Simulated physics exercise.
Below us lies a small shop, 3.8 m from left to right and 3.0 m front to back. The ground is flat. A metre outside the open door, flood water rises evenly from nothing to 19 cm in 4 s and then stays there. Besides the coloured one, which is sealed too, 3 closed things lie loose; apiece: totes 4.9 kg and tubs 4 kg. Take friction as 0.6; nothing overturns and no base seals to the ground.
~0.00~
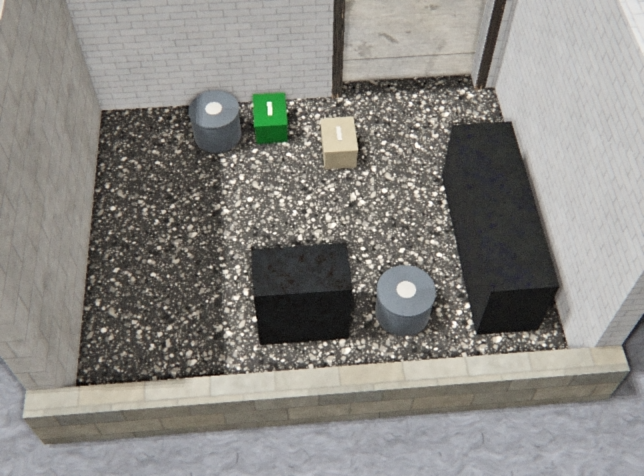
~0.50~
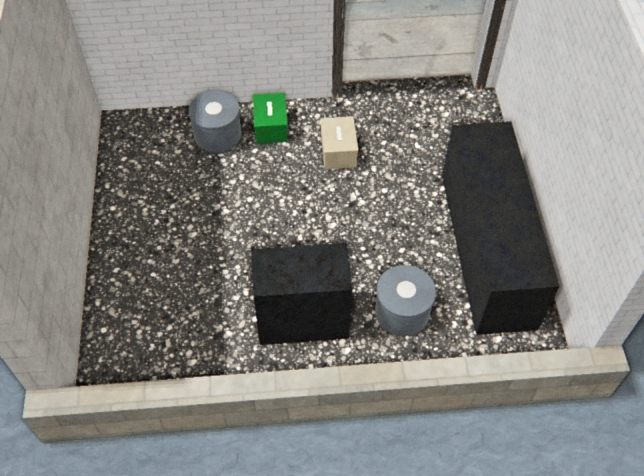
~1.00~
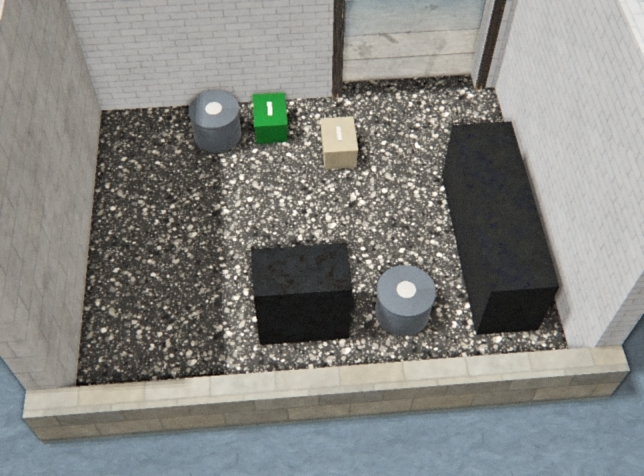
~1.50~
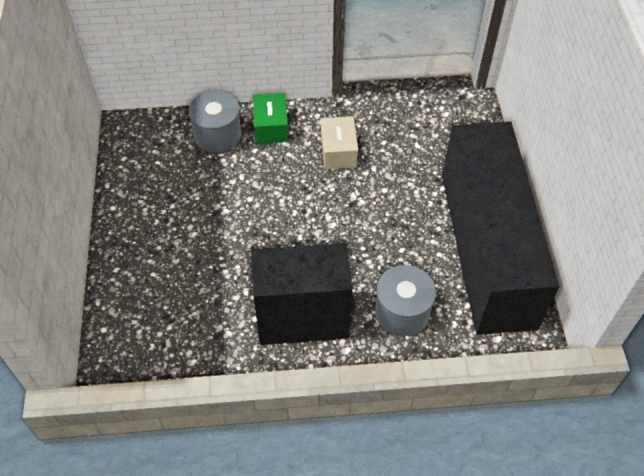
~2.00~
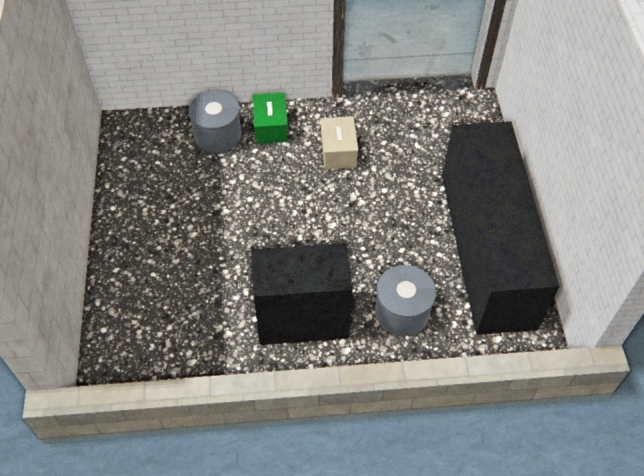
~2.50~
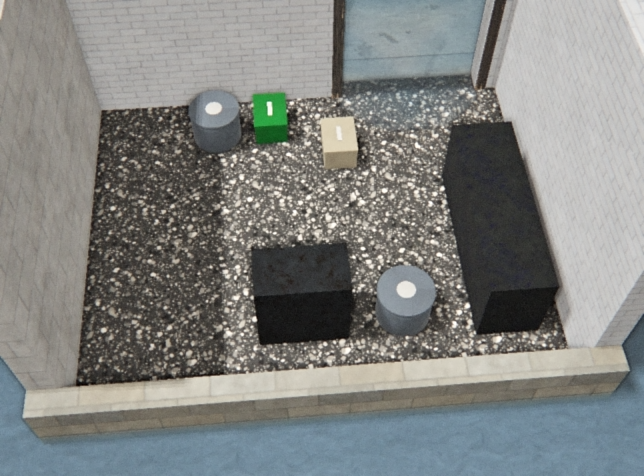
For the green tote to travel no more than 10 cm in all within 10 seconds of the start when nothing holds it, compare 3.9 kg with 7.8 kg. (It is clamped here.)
For it, the smaller load will do.
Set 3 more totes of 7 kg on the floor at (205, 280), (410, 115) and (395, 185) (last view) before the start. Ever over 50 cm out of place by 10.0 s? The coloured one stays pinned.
In that order: Past it, more, more.
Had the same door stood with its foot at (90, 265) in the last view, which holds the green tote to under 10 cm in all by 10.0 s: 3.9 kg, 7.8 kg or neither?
Then neither weight holds it.
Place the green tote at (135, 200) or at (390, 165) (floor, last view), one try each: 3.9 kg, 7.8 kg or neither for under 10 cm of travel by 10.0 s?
In that order: Neither is enough; neither is enough.
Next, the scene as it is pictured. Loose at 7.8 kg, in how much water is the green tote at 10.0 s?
Roughly 5 cm.
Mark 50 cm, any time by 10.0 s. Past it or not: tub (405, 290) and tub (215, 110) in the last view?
In that order: More, short of it.
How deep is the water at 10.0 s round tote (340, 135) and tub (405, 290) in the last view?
Roughly 4 and 14 cm.
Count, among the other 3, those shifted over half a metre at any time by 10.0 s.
I count 2.
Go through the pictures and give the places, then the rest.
In the first frame, the green tote at (270, 109), on the bottom; 0.0 m2 under water; 0 of 4 have shifted.
In the second frame, the green tote at (270, 109), on the bottom; 0.0 m2 under water; 0 of 4 have shifted.
In the third frame, the green tote at (270, 109) rests on the ground; 0.0 m2 under water; 0 of 4 have shifted.
In the fourth frame, the green tote at (270, 109) rests on the ground; 0.0 m2 under water; 0 of 4 have shifted.
In the fifth frame, the green tote at (270, 109), on the bottom; 0.0 m2 under water; 0 of 4 have shifted.
In the sixth frame, the green tote at (270, 109) rests on the ground; 0.5 m2 under water; 0 of 4 have shifted.
After 3.5 s the green tote would be 0 cm from its start with 3.9 kg and 0 cm from its start with 7.8 kg; 0 cm of water round it then.
After 4.5 s the green tote would be 0 cm from its start with 3.9 kg and 0 cm from its start with 7.8 kg; 1 cm of water round it then.
After 7.0 s the green tote would be 0 cm from its start with 3.9 kg and 0 cm from its start with 7.8 kg; 1 cm of water round it then.
After 10.0 s the green tote would be 5 cm from its start with 3.9 kg and 0 cm from its start with 7.8 kg; 5 cm of water round it then.
